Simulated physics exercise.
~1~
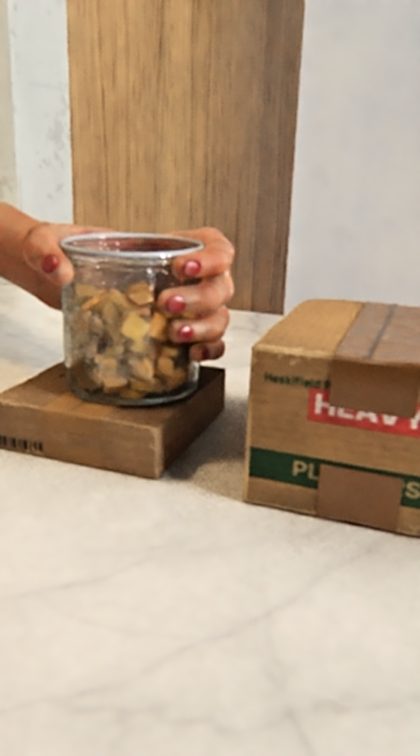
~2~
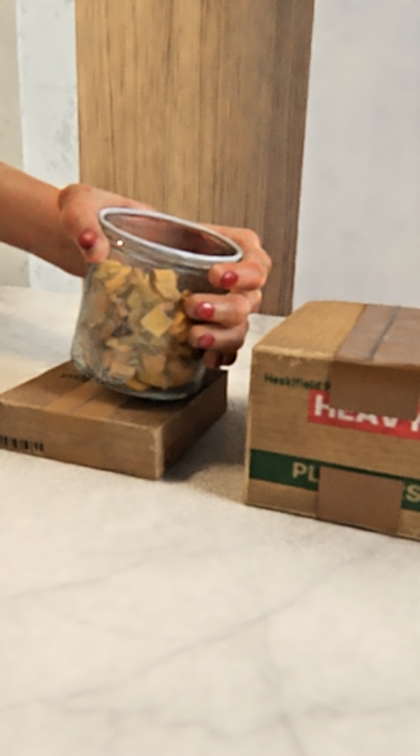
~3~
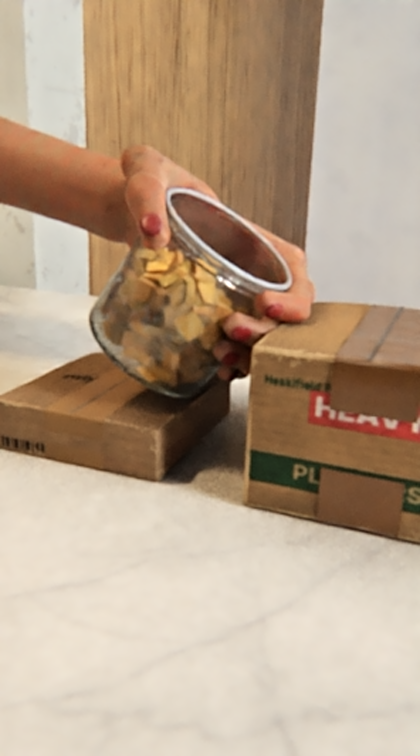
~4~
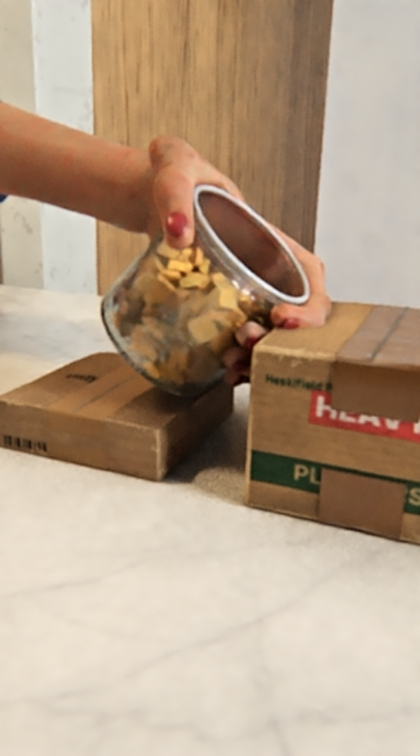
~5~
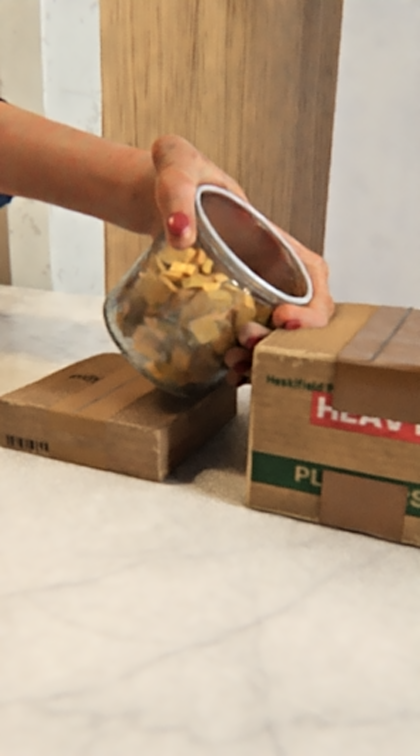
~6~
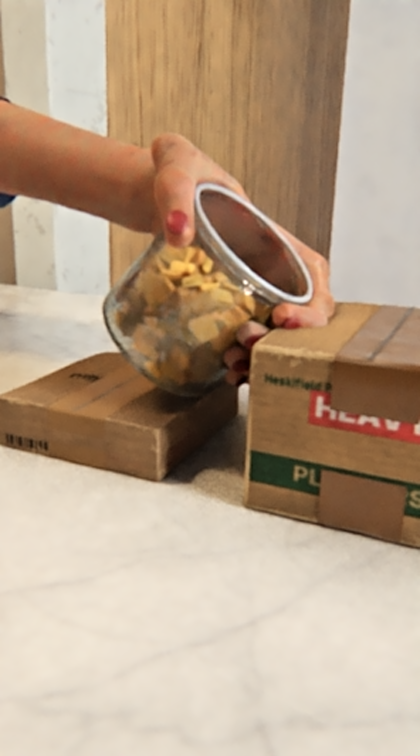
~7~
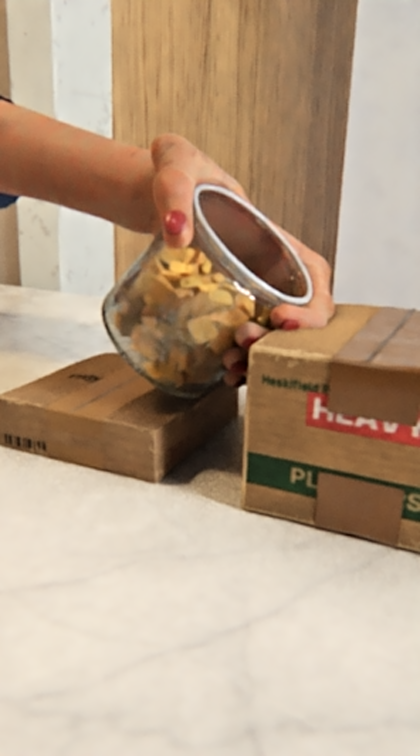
We see two hands with red nails tilt a clear glass jar, partly filled with yellowish dried pieces, to the right on a flat cardboard box until it leans against a larger taped box, where the hands keep it slanted with the pieces still inside.
